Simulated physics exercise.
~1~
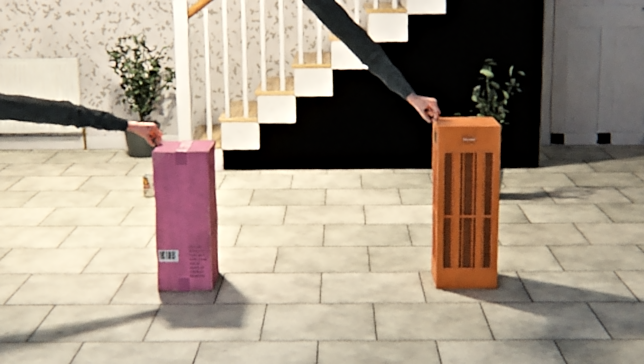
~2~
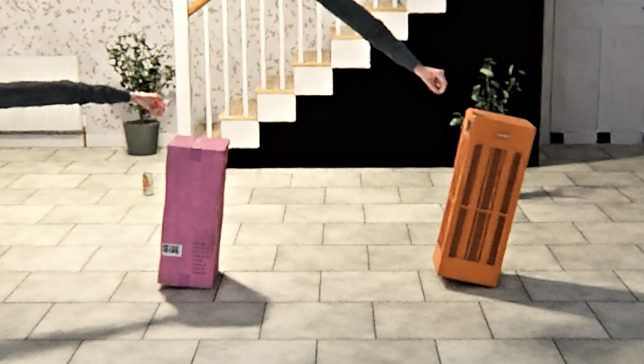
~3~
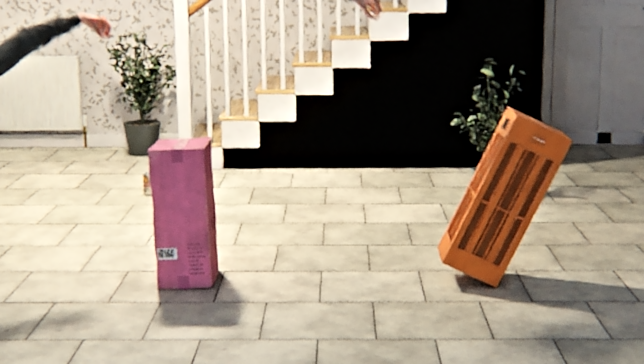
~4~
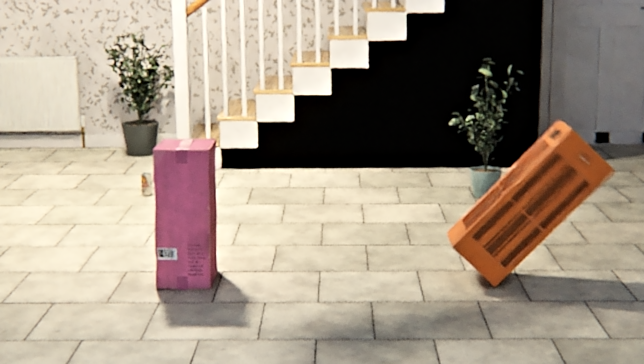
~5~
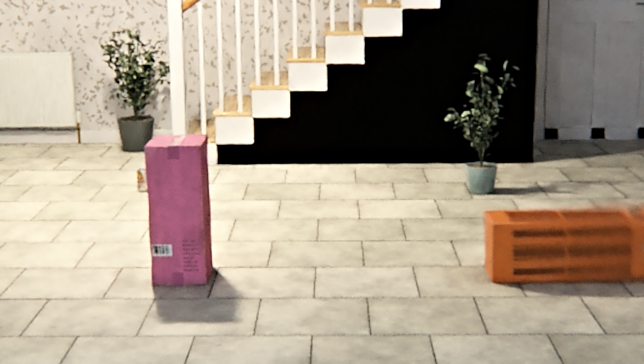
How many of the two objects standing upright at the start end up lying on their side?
One of them does. The orange crate ends on its side, while the pink box stays standing on its base.
Two dark-sleeved arms reach into a tiled hallway, seen from the front by a slightly swaying camera, with a hand at the top of a tall pink box on the left and another at a tall orange crate on the right. Behind them are a white staircase with a black side and two potted plants. The hands let go and draw back as both objects tip. The pink box leans only a little and settles back upright on its base. The orange crate keeps leaning further to the right, then drops and ends lying on its side.
